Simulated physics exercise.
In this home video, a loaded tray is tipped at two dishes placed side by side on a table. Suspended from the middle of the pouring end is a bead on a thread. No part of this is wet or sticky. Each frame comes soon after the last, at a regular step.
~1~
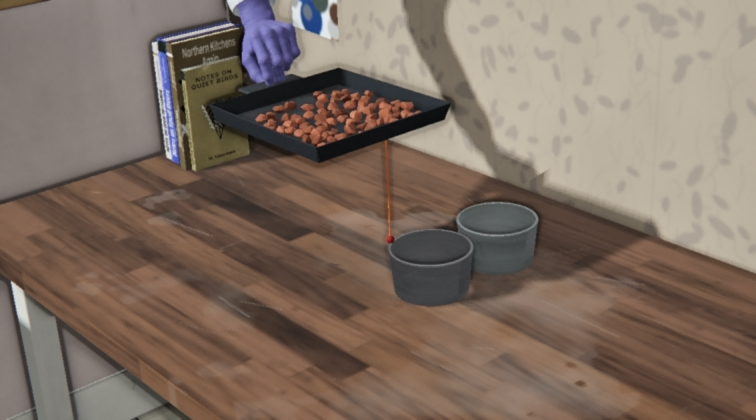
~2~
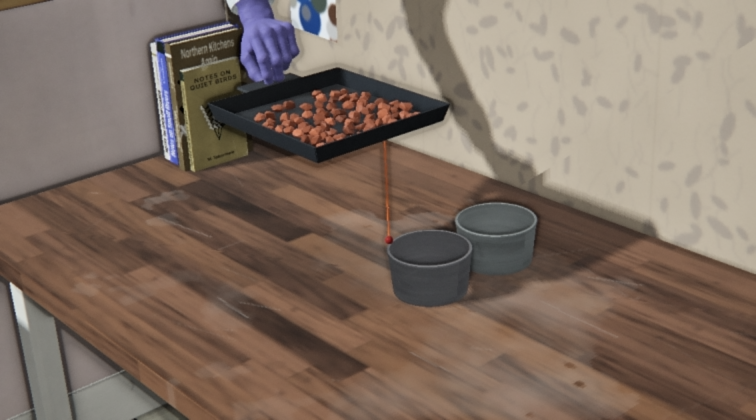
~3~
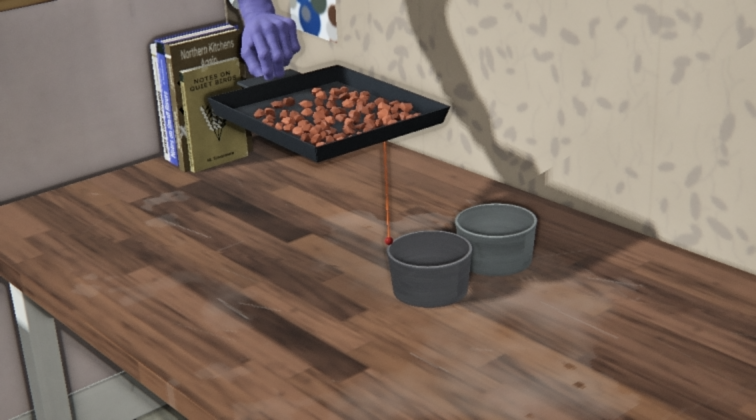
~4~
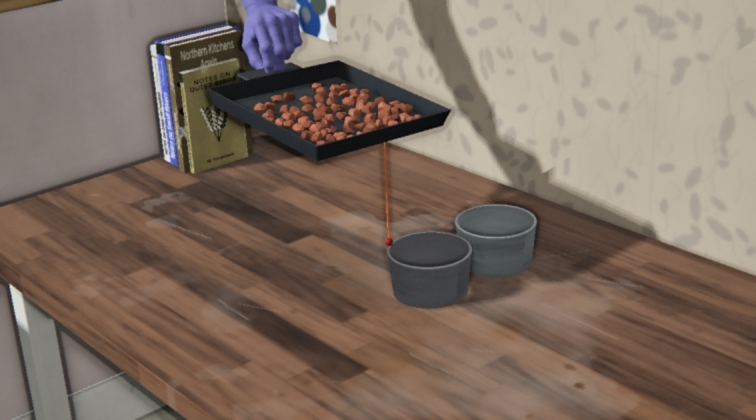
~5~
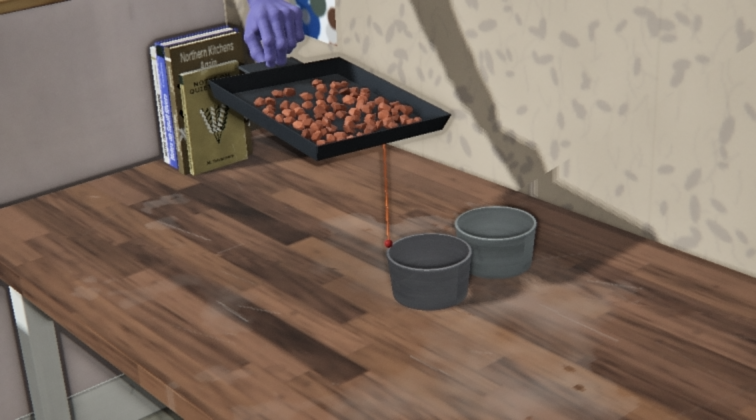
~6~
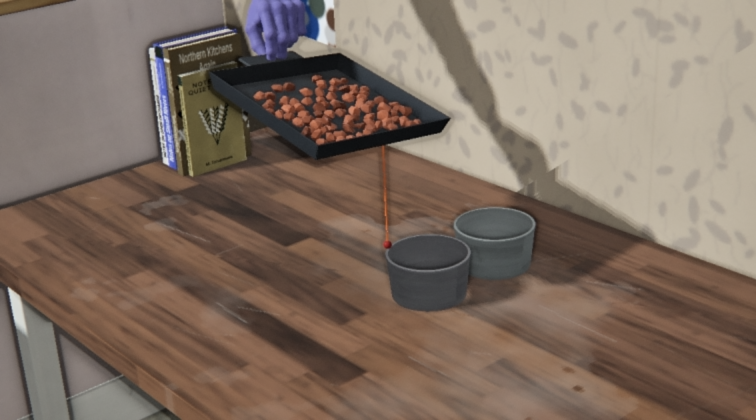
A purple-gloved hand slowly tilts a dark tray of reddish chunks above two gray dishes.
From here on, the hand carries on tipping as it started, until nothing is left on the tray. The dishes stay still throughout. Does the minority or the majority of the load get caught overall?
By the end, the dishes are holding most of the load, I'd say.
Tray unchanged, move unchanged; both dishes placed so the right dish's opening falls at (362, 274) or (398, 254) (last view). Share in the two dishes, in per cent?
In the first position around 0 percent, in the second around 10 percent.
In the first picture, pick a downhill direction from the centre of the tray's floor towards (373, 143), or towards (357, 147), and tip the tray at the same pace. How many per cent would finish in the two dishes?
Respectively close to 20 and 0 in a hundred.
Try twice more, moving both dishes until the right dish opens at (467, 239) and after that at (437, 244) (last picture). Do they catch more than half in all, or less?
The first place gets the greater share, the second the greater share.
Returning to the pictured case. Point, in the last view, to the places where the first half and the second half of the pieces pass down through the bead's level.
(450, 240) for the early half, (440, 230) for the late half.
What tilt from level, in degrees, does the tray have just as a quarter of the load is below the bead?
At some 95 degrees.
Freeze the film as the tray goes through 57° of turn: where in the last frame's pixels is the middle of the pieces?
Look about (385, 104) in the last picture.
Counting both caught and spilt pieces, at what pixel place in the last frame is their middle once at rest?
Close to (446, 278) in the last view.
Soon after the last picture, tray tipped steeply; all on the tray.
A little later, tray tipped right over; about a third on the tray; about a quarter in the left dish; a small part in the right dish; a stray few outside both; about a third in the air.
Later still, tray tipped past a quarter turn; about half in the left dish; a small part in the right dish; about a quarter outside both.
At rest, tray tipped past a quarter turn; about half in the left dish; a small part in the right dish; about a quarter outside both.
